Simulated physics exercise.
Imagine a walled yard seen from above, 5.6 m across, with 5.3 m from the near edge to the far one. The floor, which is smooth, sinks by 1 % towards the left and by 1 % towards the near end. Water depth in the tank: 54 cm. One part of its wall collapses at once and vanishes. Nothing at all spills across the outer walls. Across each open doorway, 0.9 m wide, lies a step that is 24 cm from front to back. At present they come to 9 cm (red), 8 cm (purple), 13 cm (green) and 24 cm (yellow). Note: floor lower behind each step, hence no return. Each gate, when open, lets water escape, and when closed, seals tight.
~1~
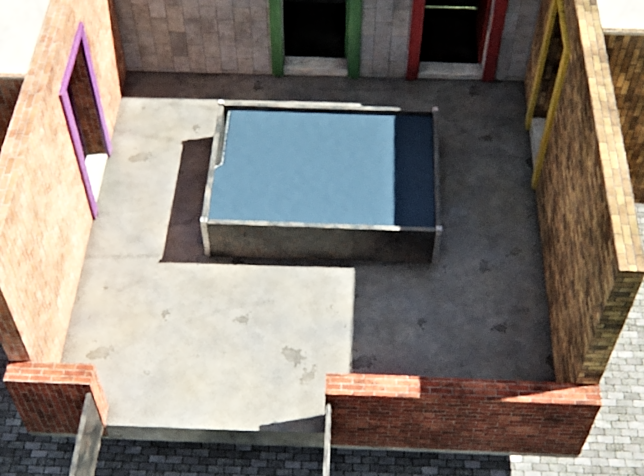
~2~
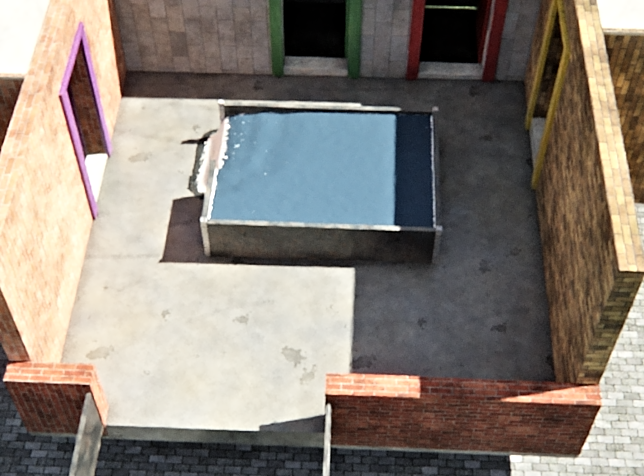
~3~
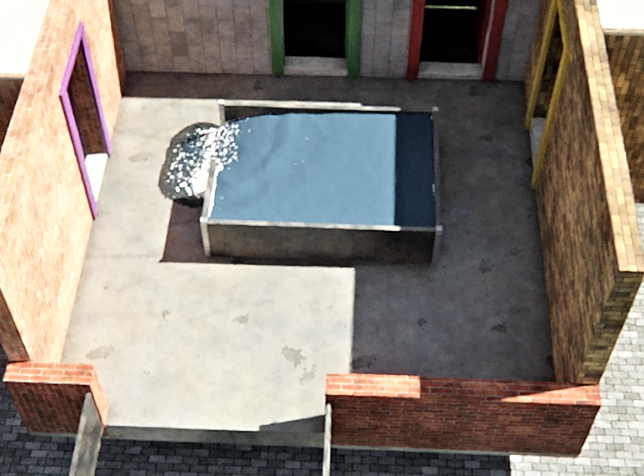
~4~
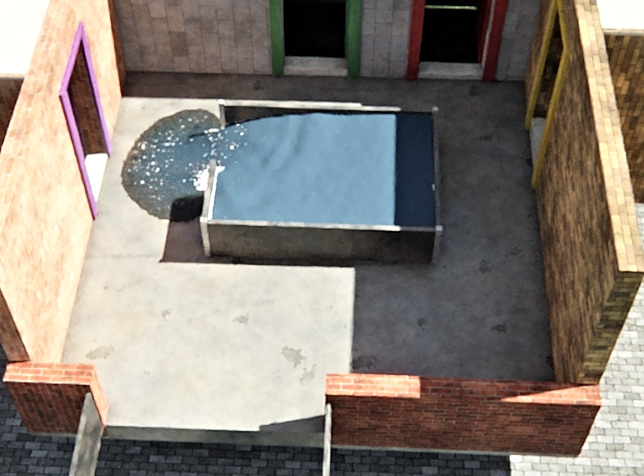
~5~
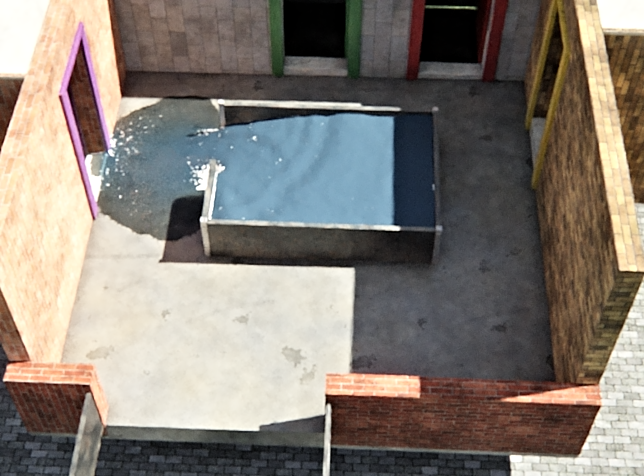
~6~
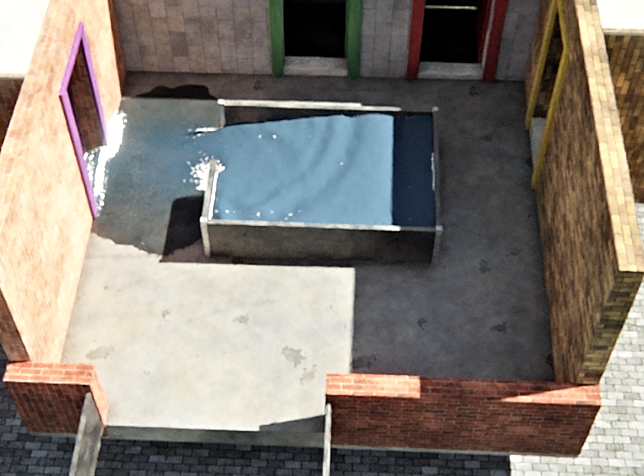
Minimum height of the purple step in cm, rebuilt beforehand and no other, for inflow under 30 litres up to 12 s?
28 cm.
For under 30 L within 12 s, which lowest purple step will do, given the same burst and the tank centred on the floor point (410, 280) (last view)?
About 19 cm.
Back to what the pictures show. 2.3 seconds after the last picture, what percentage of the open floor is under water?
40 %.
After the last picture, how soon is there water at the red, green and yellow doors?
Red = 2.6 s, green = 1.6 s, yellow = 3.2 s.
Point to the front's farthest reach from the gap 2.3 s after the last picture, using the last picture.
The farthest wet point sits near (52, 403) in the last view.
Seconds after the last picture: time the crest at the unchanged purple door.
The depth peaks at about 1.6 seconds.
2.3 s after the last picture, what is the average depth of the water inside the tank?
I'd put it at some 32 centimetres on average.
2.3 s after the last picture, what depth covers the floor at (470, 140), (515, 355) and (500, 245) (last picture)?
Roughly 0, 0 and 0 cm, in turn.
Then, 0.7 s after the last picture water covers 15 % of the floor, deepest (46 cm) near (127, 74); 23 cm at the purple door, 72 litres in over its 8 cm step.
Then, 2.3 s after the last picture water covers 40 % of the floor, deepest (32 cm) near (127, 74); 26 cm at the purple door, 295 litres in over its 8 cm step.
Then, 11.3 s after the last picture water covers 95 % of the floor, deepest (10 cm) near (103, 180); 10 cm at the purple door, 610 litres in over its 8 cm step.
At the purple door as built, the water peaked near 29 cm, 1.5 s after the last picture.
Run again over the same 12 s with other heights there, 48 litres in over 26 cm, 1 litre over 35.5 cm. The limit of 30 litres is kept from about 28 cm up.
